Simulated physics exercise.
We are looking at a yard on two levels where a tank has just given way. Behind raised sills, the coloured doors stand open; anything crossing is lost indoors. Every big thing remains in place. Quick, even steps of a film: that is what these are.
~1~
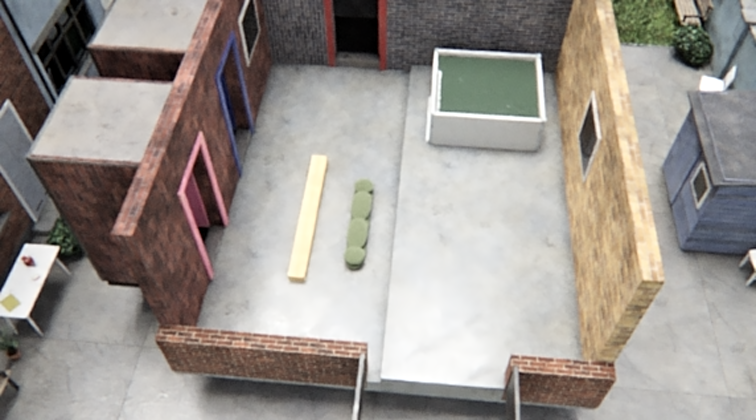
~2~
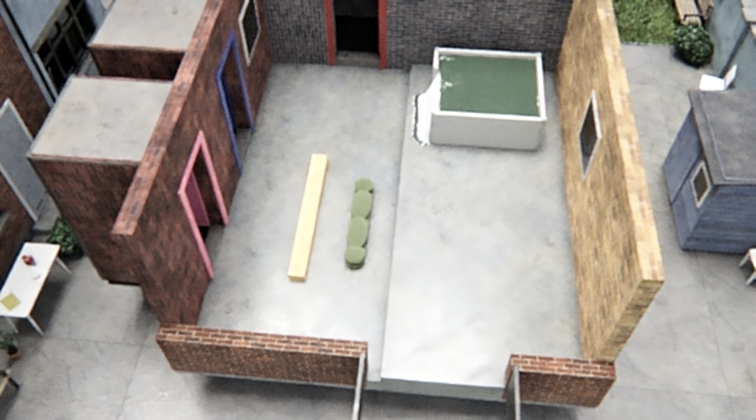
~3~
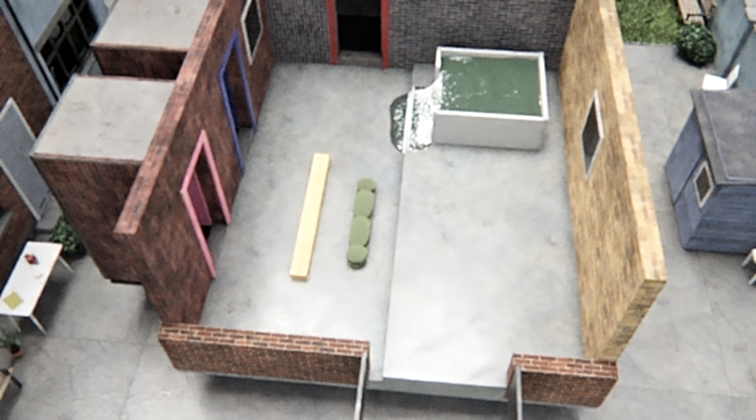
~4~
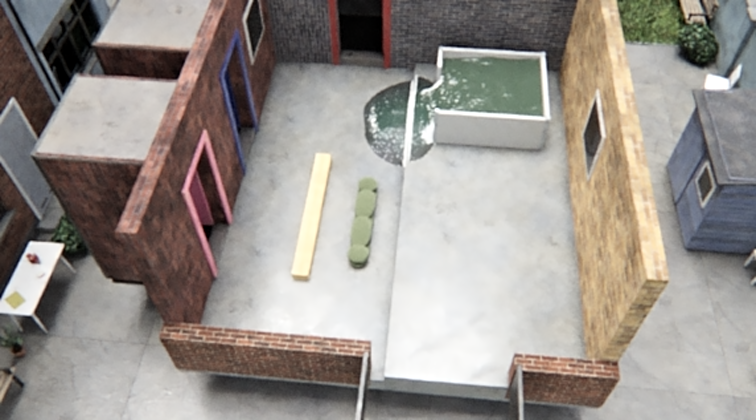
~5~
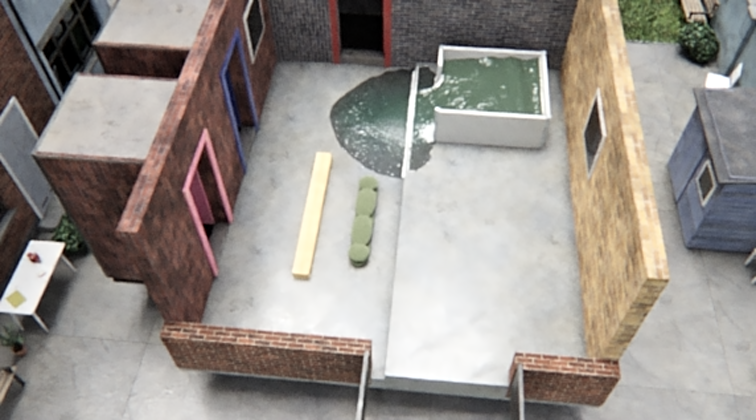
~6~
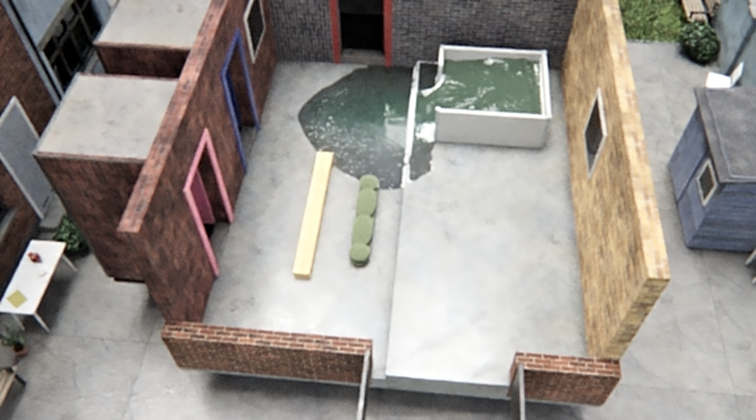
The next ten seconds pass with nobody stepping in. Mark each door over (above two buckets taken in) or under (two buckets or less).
Red door: Under. Blue door: Over. Pink door: Over.
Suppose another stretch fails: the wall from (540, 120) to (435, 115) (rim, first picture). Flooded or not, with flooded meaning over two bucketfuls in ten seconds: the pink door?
Well, pink overshoots, as it turns out.
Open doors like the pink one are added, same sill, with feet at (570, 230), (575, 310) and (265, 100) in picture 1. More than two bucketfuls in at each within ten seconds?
Lab note, doors in listed order: Under the limit, under the limit, over the limit.
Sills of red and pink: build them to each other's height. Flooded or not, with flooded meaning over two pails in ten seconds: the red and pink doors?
One by one: Red door overshoots, pink door falls short.
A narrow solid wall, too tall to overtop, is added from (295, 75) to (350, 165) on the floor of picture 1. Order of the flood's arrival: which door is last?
Answer: The pink door.
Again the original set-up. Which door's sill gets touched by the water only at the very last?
That's the pink-painted one.
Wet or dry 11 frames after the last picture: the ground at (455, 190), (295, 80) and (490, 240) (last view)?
First spot not wet, second inundated, third not wet.
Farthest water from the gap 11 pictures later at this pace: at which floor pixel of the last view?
Close to (220, 263), I think.
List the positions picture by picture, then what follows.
In the first picture, the open tank at (487, 87) is whole and still.
In the second picture, water pours out at (434, 108) and has run to (423, 95).
In the third picture, the front is at (400, 101), out from the gap at (437, 110).
In the fourth picture, water pours out at (438, 111) and has run to (369, 108).
In the fifth picture, the front is at (337, 107), out from the gap at (439, 110).
In the sixth picture, water pours out at (439, 109) and has run to (303, 118).
A moment on, water covers 30 % of the floor; the red door wet at the sill, nothing in, the blue door under two buckets in, the pink door not reached.
Next, water covers 40 % of the floor; the red door wet at the sill, nothing in, the blue door over two buckets in, the pink door wet at the sill, nothing in.
Then, water covers 50 % of the floor; the red door wet at the sill, nothing in, the blue door far over two buckets in, the pink door under two buckets in.
Later, water covers 50 % of the floor; the red door wet at the sill, nothing in, the blue door far over two buckets in, the pink door under two buckets in.
In the end, water covers 50 % of the floor; the red door wet at the sill, nothing in, the blue door far over two buckets in, the pink door over two buckets in.
